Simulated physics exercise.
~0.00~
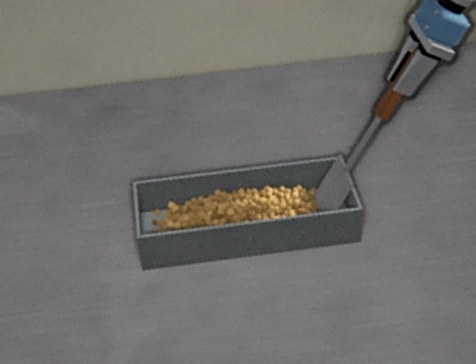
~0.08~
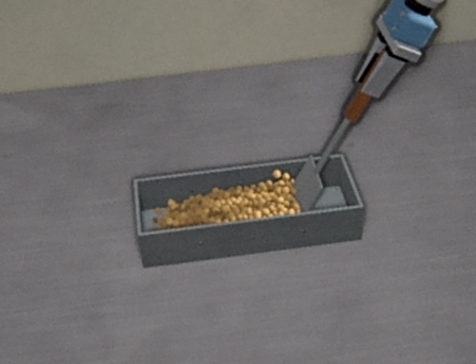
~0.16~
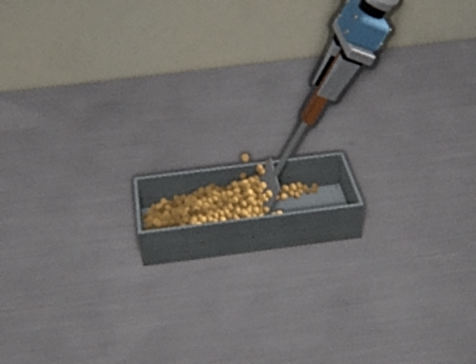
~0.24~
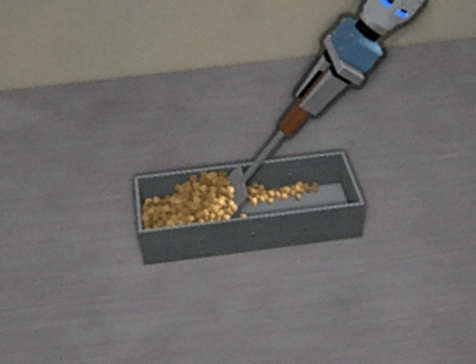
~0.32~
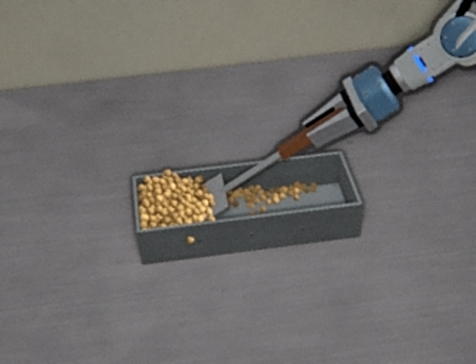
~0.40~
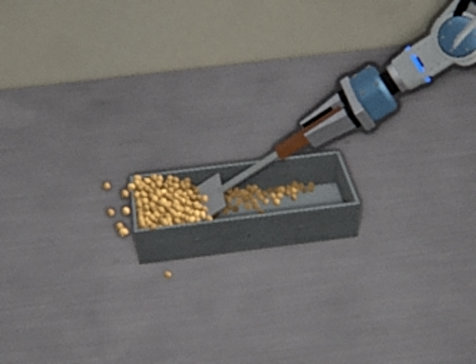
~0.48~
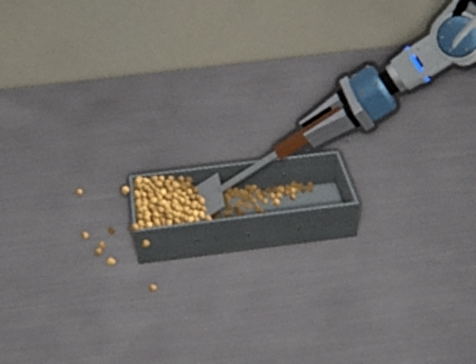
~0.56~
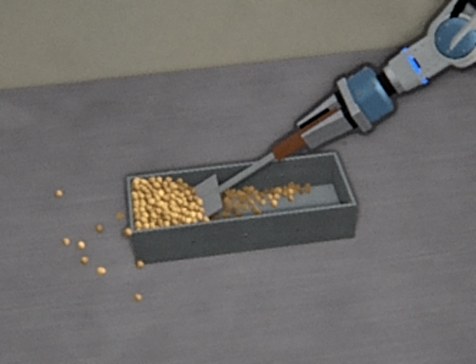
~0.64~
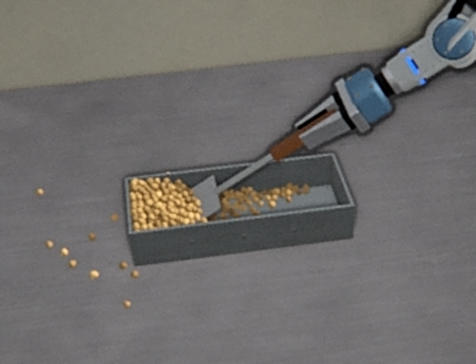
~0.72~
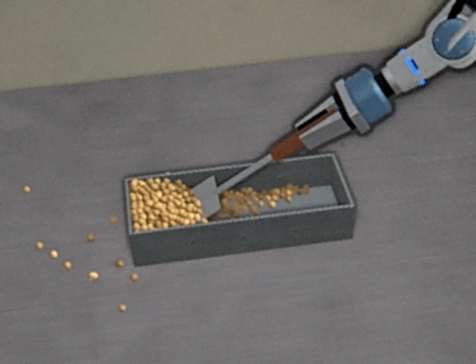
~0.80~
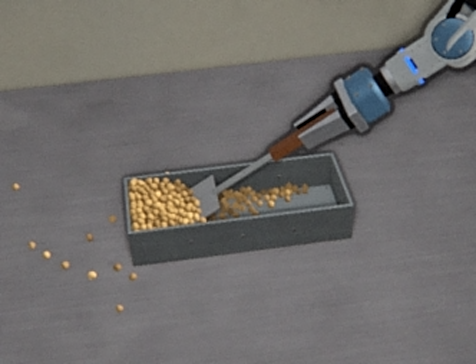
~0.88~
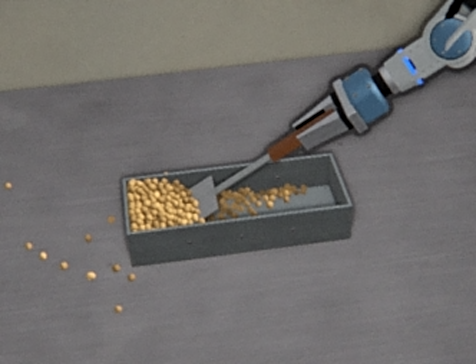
A robotic arm holding a spatula lowers its blade into the right end of a narrow grey roasting tin filled with dried chickpeas. It sweeps left through the tin, pushing the chickpeas into a growing heap and leaving a thin trail behind the blade. As it nears the left part, the spatula tilts flatter and stops, with the chickpeas packed up against the end. A few spill over the rim and roll away to the left across the grey surface. Finally the spatula rests in the tin, most chickpeas piled at the left and a small scattering lying outside.
